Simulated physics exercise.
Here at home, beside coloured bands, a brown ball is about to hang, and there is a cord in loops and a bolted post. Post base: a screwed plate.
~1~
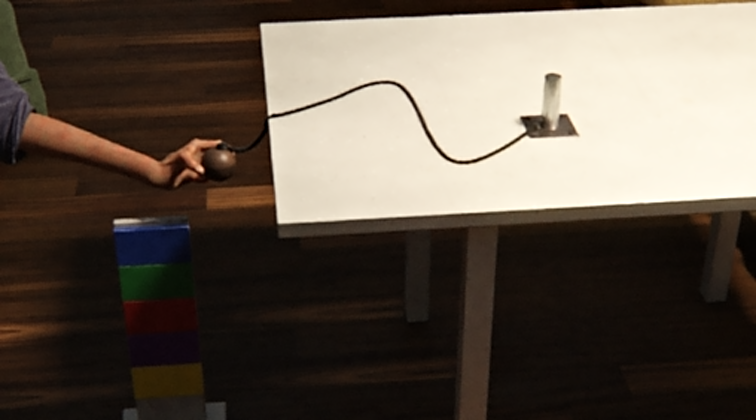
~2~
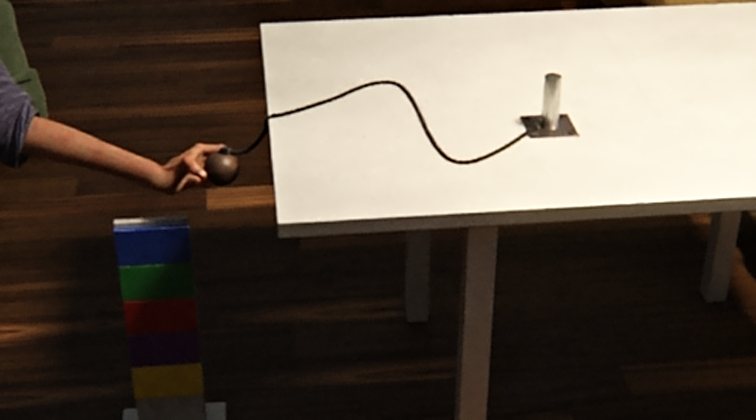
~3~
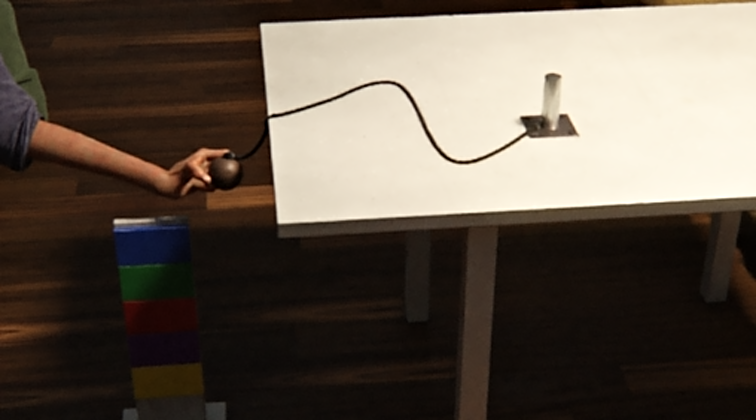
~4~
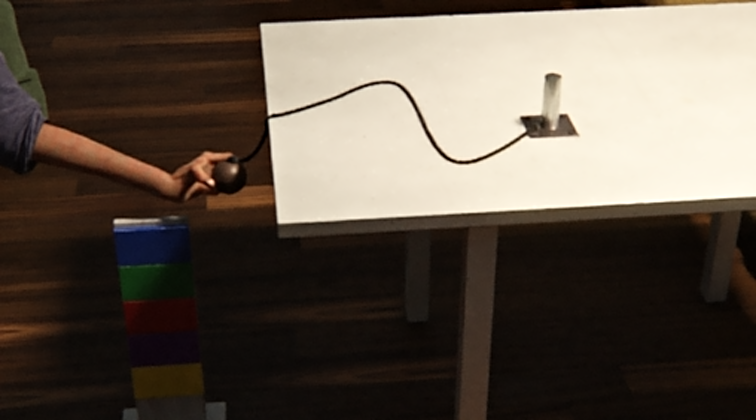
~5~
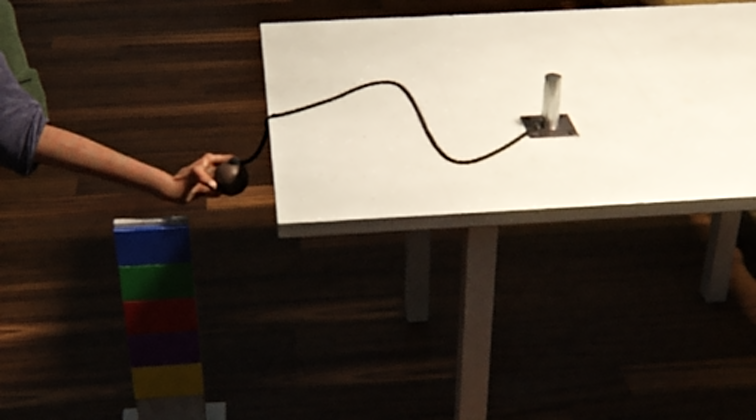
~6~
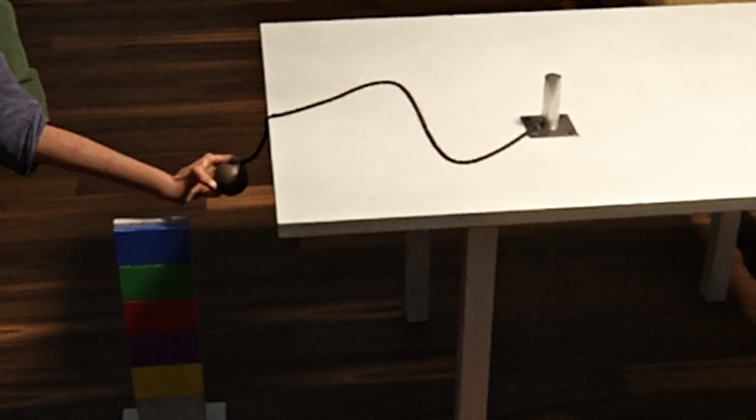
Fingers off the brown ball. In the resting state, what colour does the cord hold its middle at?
Its middle is held at purple.
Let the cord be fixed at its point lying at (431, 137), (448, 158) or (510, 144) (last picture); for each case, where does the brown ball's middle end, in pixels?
Try one gives (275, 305), try two (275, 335), and try three (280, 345).
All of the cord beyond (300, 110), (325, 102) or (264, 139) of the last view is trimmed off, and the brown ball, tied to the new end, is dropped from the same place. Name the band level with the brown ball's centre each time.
Green; blue; red.
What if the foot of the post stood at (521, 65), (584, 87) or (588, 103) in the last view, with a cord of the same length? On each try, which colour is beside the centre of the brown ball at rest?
In turn, purple, then red, then red.
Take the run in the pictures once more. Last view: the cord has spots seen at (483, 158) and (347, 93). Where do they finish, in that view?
(448, 129), then (275, 218).
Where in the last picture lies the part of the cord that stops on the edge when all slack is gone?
About (409, 94).
A little later, ball near (263, 335); level with purple.
Next, ball near (289, 366); level with purple.
When it is over, ball near (283, 362); level with purple. The purple one.
